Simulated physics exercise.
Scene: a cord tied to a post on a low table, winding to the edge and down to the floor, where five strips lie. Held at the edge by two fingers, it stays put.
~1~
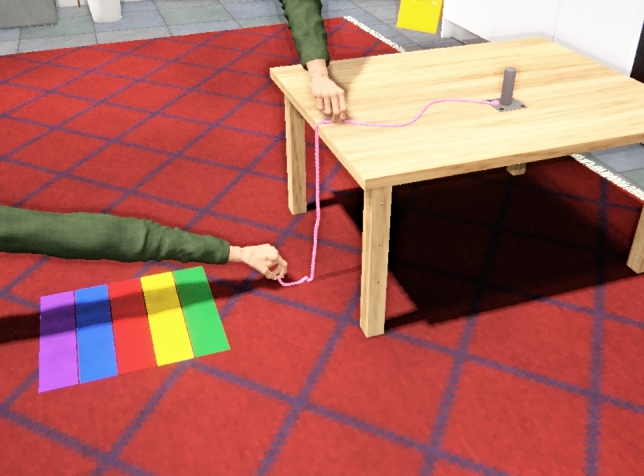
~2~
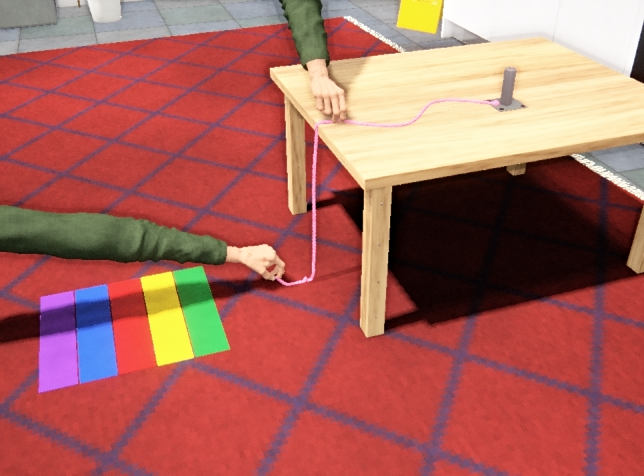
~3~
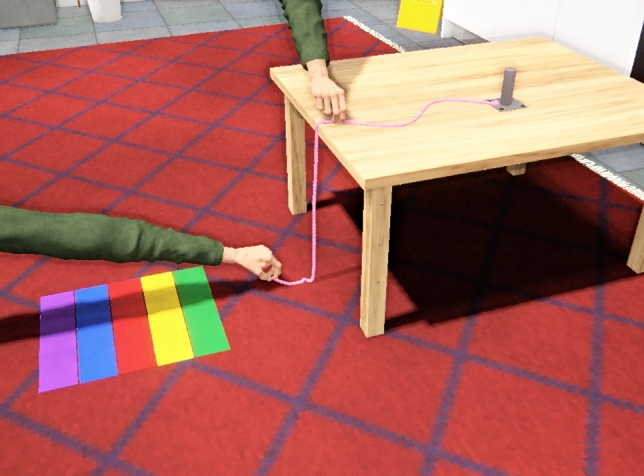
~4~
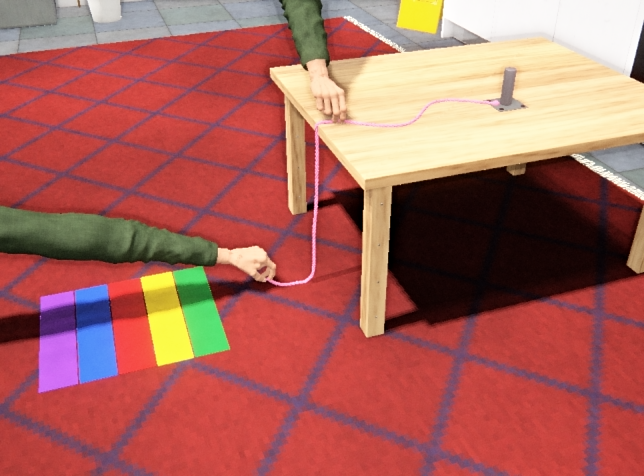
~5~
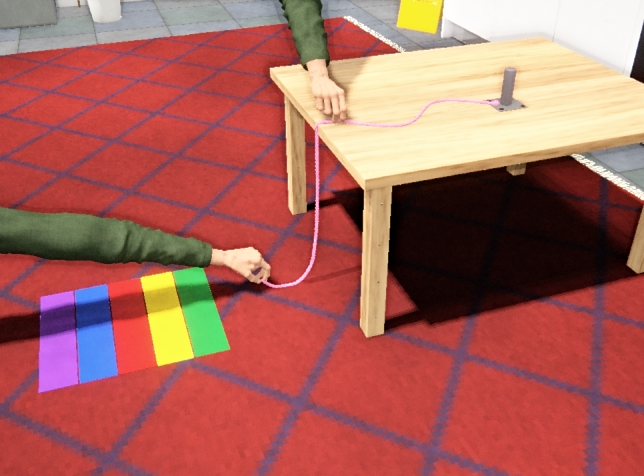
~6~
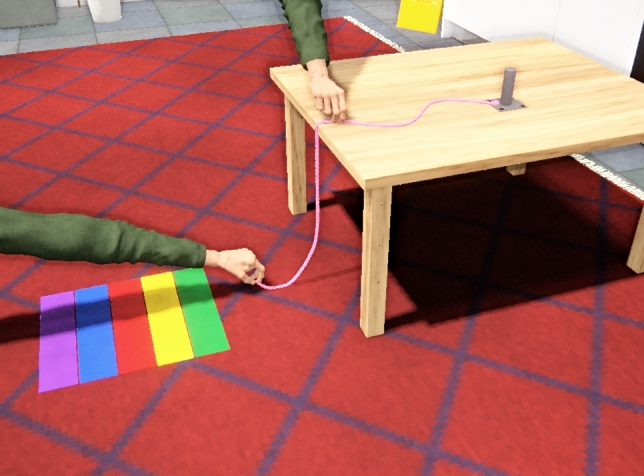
A room with a red rug crossed by dark diagonal lines is seen from above at an angle, with a low wooden table at the right. A pink cord runs from a grey post across the tabletop, under one green-sleeved hand at the edge, and down to another hand beside purple, blue, red, yellow and green strips. The lower hand draws the cord's end slightly leftward while the upper hand and camera stay still.
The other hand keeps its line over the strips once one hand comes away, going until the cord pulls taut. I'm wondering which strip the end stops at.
It stops at the red strip.
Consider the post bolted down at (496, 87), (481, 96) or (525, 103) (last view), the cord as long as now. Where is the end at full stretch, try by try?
Roughly (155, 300), then (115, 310), then (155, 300).
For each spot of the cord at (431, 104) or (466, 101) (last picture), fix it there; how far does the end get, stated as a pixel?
The places are (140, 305) and (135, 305).
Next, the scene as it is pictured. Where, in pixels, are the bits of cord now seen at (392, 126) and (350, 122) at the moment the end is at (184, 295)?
The first sits at about (359, 119) and the second at about (321, 129).
Soon after, end near (184, 295); over green.
Then, end near (148, 303); over yellow.
At full stretch, end near (126, 307); over red. It gets as far as the red strip.
